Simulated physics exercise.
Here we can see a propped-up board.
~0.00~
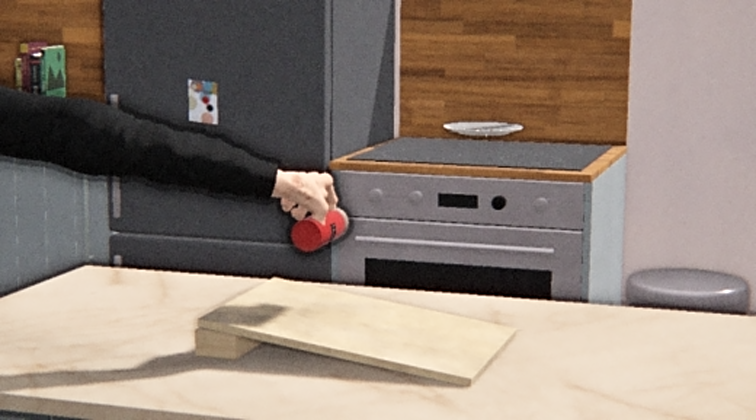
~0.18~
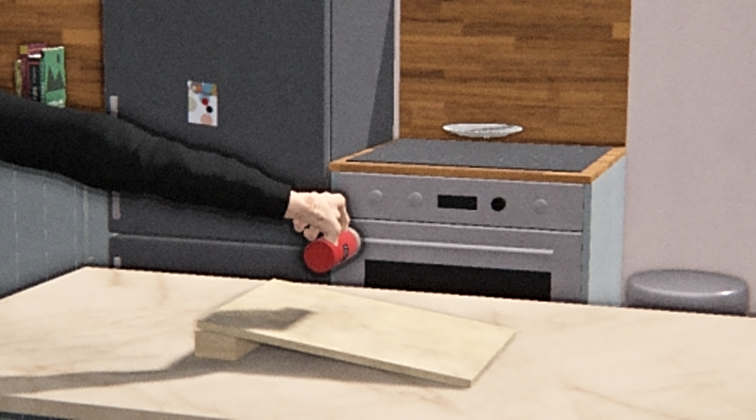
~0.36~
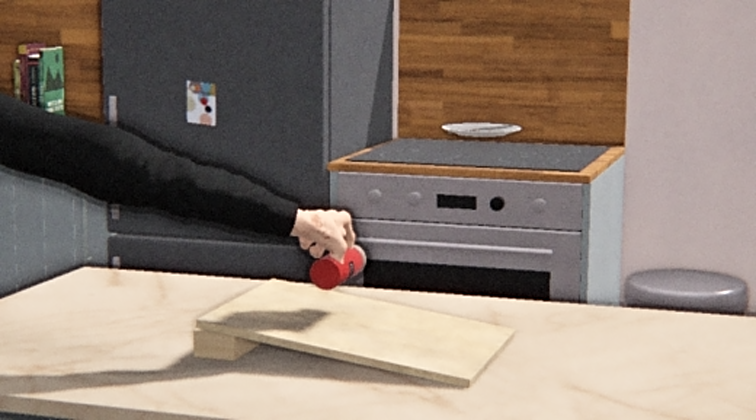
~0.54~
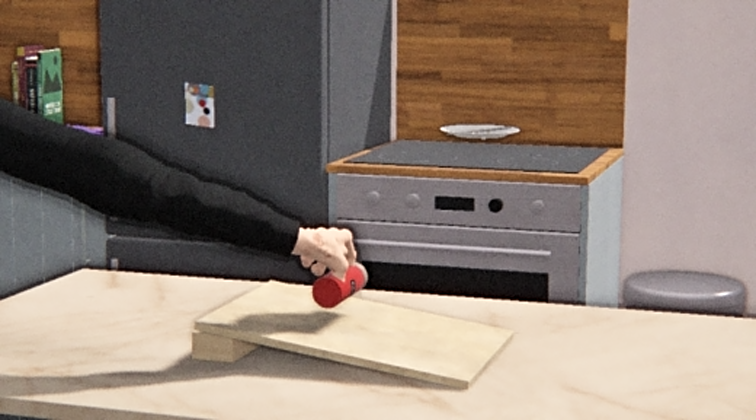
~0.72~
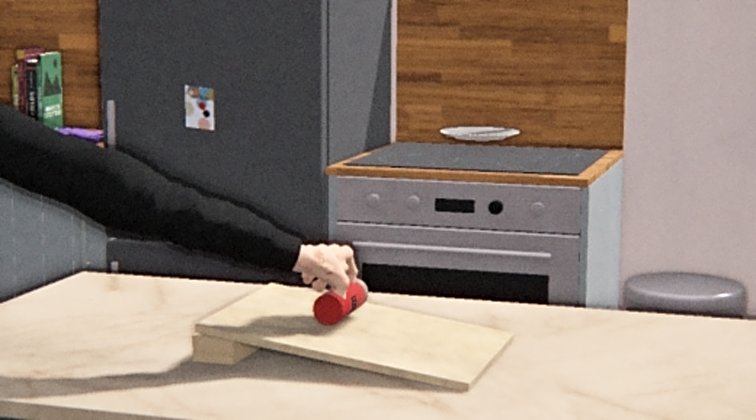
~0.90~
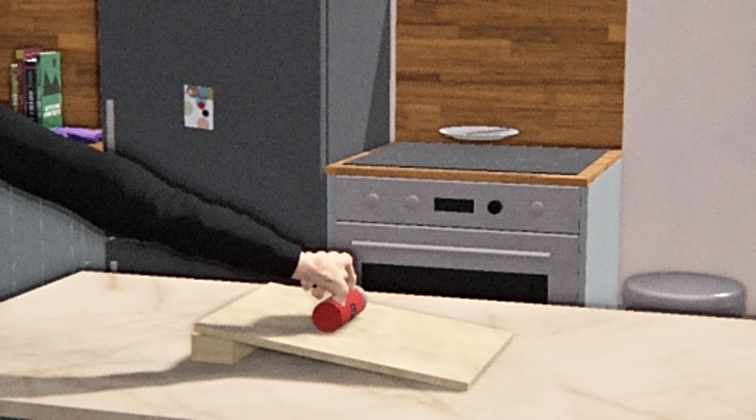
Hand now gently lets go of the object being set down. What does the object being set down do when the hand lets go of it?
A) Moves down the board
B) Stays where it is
A, moves down the board.
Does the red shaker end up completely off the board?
At the end, the red shaker is no longer up there.
Around 1.90 s, red shaker displaced well along near (492, 340).
Around 2.70 s, red shaker now off the board.
Around 3.40 s, things are still on the move.
Finally (3.7 s), off the board, red shaker. The red shaker slides or rolls down.
